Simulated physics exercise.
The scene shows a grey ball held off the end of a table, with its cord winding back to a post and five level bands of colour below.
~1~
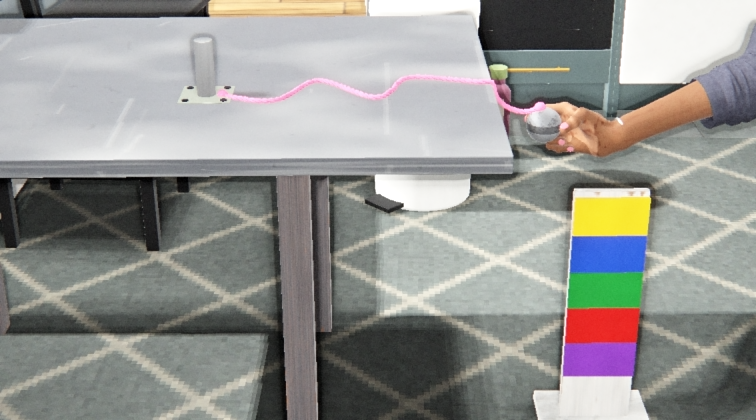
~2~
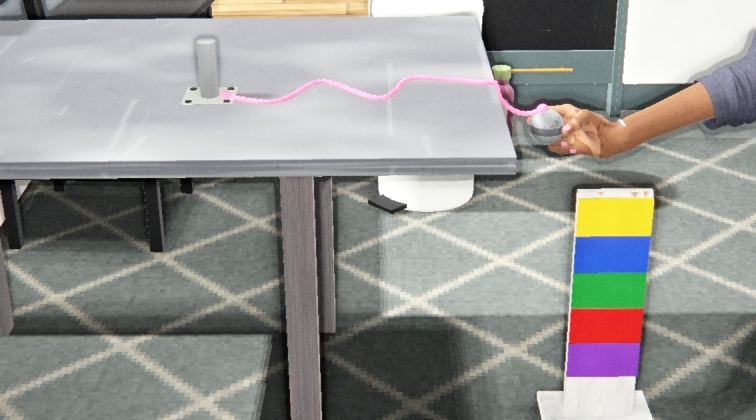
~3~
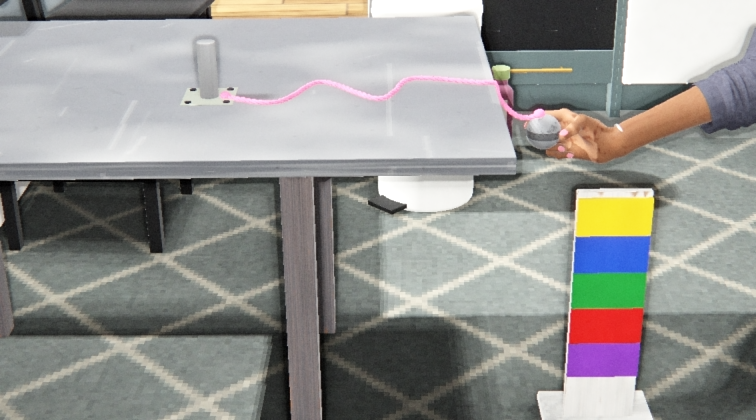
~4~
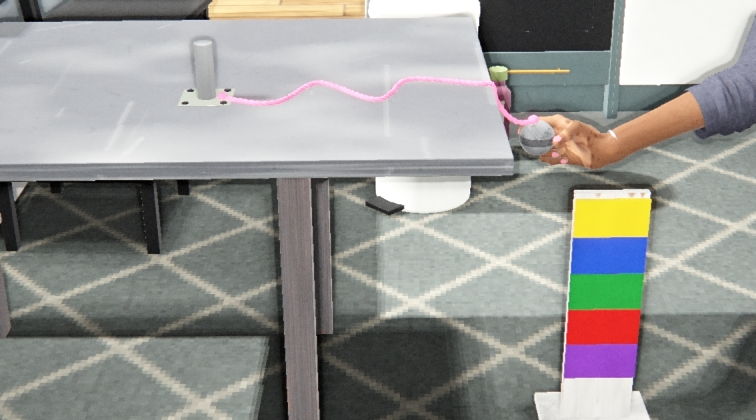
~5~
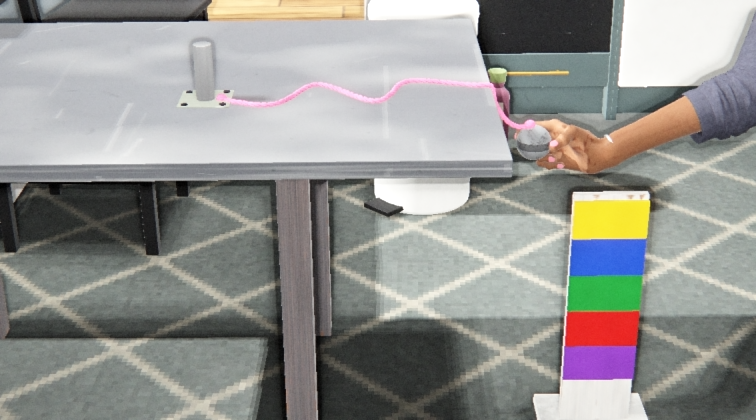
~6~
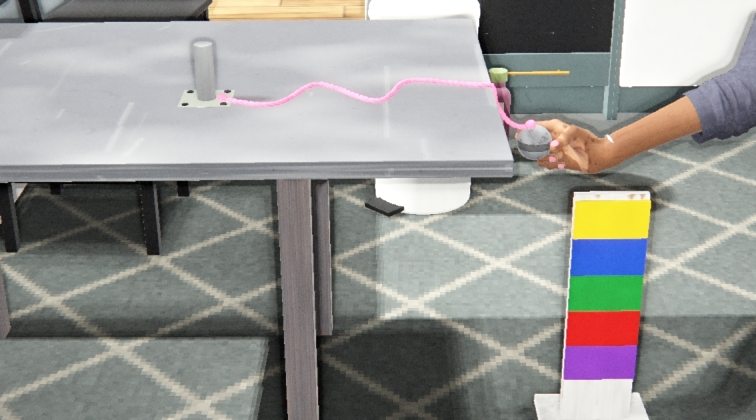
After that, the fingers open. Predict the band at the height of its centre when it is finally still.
The blue band, level with its centre.
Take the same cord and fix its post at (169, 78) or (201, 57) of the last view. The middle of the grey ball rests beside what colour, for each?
Result per try, in order: Yellow / yellow.
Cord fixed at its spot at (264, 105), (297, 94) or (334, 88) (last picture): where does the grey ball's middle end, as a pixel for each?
Roughly (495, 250), (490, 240) and (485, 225).
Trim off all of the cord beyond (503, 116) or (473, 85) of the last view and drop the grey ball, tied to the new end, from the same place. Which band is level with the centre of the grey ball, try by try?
Yellow; higher than all five.
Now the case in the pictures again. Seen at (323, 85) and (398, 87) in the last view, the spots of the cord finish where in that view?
Well, the first one sits at (361, 93), and the second one sits at (487, 89).
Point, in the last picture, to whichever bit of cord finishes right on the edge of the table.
It's the piece you see at (400, 85).
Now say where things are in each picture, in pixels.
In the first frame, grey ball (544, 125); yellow (612, 218); blue (609, 255); green (605, 291); red (602, 327); purple (600, 361).
In the second frame, grey ball (546, 127); cord through (257, 102) (309, 85) (364, 95) (407, 80) (479, 83).
In the third frame, grey ball (543, 132).
In the fourth frame, grey ball (537, 138); cord through (254, 103) (306, 87) (361, 96) (404, 81) (476, 84).
In the fifth frame, grey ball (534, 143).
In the sixth frame, grey ball (535, 142); cord through (254, 105) (306, 88) (360, 98) (404, 83) (476, 85).
Soon after, ball near (464, 252); level with blue.
Then, ball near (501, 258); level with blue.
At rest, ball near (493, 260); level with blue. Its middle rests at the blue band.
